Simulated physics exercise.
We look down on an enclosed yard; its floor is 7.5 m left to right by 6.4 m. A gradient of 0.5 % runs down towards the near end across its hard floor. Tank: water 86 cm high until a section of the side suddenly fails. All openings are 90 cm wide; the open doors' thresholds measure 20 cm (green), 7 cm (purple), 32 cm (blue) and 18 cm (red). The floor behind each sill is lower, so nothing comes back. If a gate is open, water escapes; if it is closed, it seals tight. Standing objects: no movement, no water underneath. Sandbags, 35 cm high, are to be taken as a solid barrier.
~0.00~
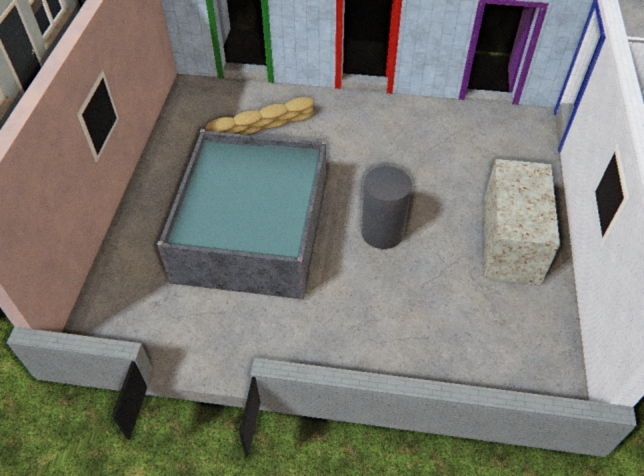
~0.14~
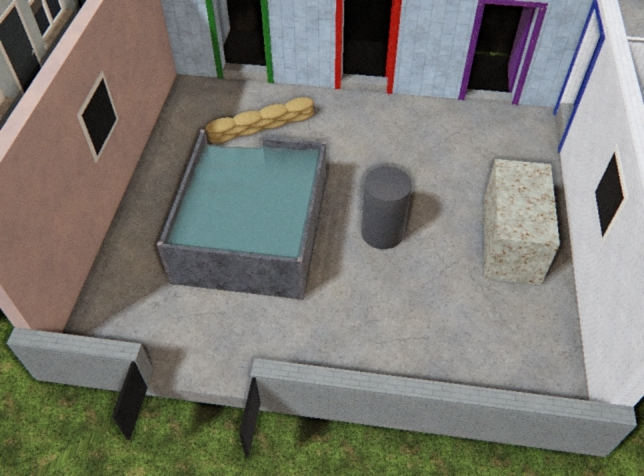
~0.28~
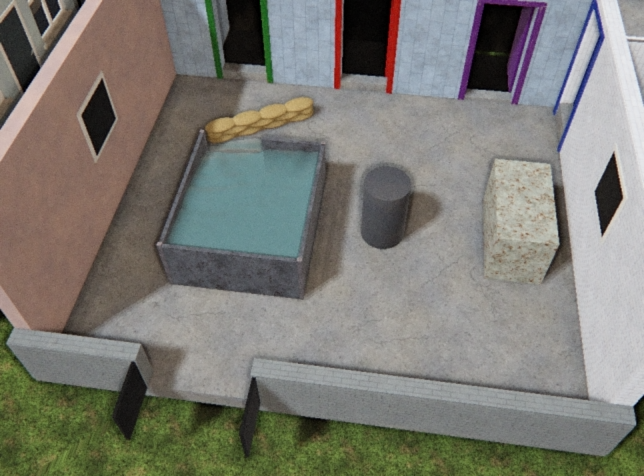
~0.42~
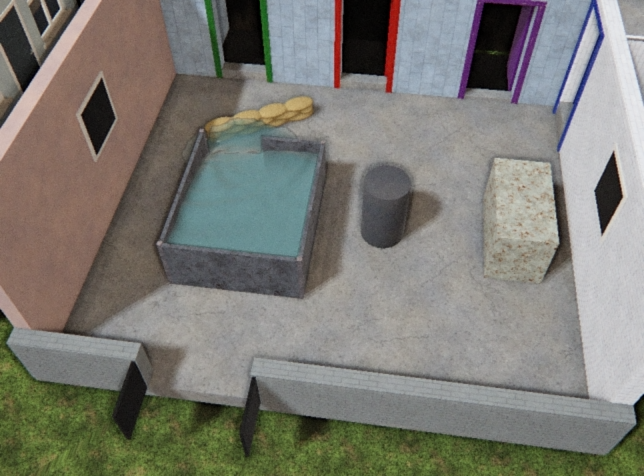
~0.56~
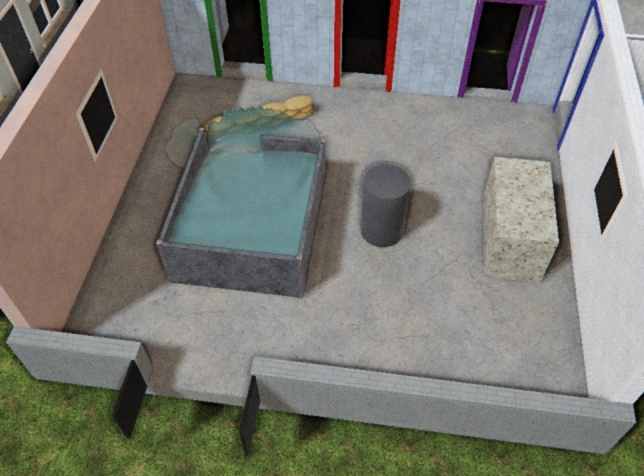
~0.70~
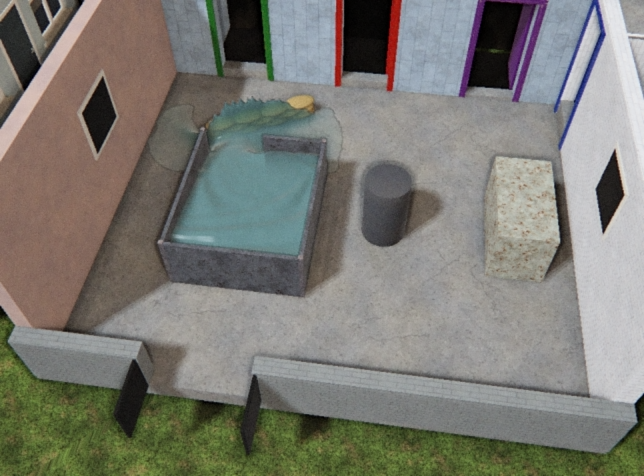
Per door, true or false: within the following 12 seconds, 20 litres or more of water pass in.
Green door: False. Purple door: True. Blue door: False. Red door: False.
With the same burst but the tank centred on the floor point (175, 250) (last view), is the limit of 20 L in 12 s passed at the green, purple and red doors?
At the green door the limit is surpassed, at the purple door surpassed, at the red door not exceeded.
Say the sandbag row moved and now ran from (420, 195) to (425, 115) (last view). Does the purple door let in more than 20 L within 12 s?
Purple: Within it.
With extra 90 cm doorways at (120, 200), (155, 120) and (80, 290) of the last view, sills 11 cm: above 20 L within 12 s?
The first one doesn't reach it, the second one exceeds it, and the third one doesn't reach it.
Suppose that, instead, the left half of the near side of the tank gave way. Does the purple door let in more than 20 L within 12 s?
Well, at purple it would be too little.
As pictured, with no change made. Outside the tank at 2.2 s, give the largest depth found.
Up to near 53 cm.
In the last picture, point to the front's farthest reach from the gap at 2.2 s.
I'd put it close to (543, 106).
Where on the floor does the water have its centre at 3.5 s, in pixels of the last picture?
Its balance point lies near (299, 176).
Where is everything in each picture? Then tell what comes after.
In the first picture, the tank at (248, 194) is whole and still, 86 cm deep.
In the second picture, water pours out on the tank's far side and has run 0.6 m, to a hidden place; typically 10 cm deep outside, 86 cm at the tank's back.
In the third picture, the front is at a hidden place, 0.9 m from the gap on the tank's far side; 1.0 m2 of floor is under water; 86 cm left at the back of the tank.
In the fourth picture, water pours out on the tank's far side and has run 1.4 m, to (282, 130); typically 14 cm deep outside, 86 cm at the tank's back.
In the fifth picture, water pours out on the tank's far side and has run 1.8 m, to (306, 122); typically 7 cm deep outside, 85 cm at the tank's back.
In the sixth picture, the front is at (329, 113), 2.2 m from the gap on the tank's far side; 3.6 m2 of floor is under water; 78 cm left at the back of the tank.
After 1.4 s water covers 25 % of the floor and is deepest (64 cm) near (238, 138); green door not reached, purple door not reached, blue door not reached, red door 6 cm at the sill, 0 L in.
After 2.2 s water covers 45 % of the floor and is deepest (53 cm) near (238, 138); green door 19 cm at the sill, 0 L in, purple door 9 cm at the sill, 0 L in, blue door not reached, red door 15 cm at the sill, 0 L in.
After 3.5 s water covers 60 % of the floor and is deepest (40 cm) near (226, 144); green door 11 cm at the sill, 2 L in, purple door 8 cm at the sill, 4 L in, blue door 27 cm at the sill, 1 L in, red door 11 cm at the sill, 0 L in.
After 7.0 s water covers 90 % of the floor and is deepest (21 cm) near (226, 144); green door 6 cm at the sill, 2 L in, purple door 14 cm at the sill, 68 L in, blue door 19 cm at the sill, 1 L in, red door 10 cm at the sill, 0 L in.
After 12.0 s water covers 95 % of the floor and is deepest (16 cm) near (451, 406); green door 5 cm at the sill, 2 L in, purple door 9 cm at the sill, 110 L in, blue door 10 cm at the sill, 1 L in, red door 10 cm at the sill, 0 L in.
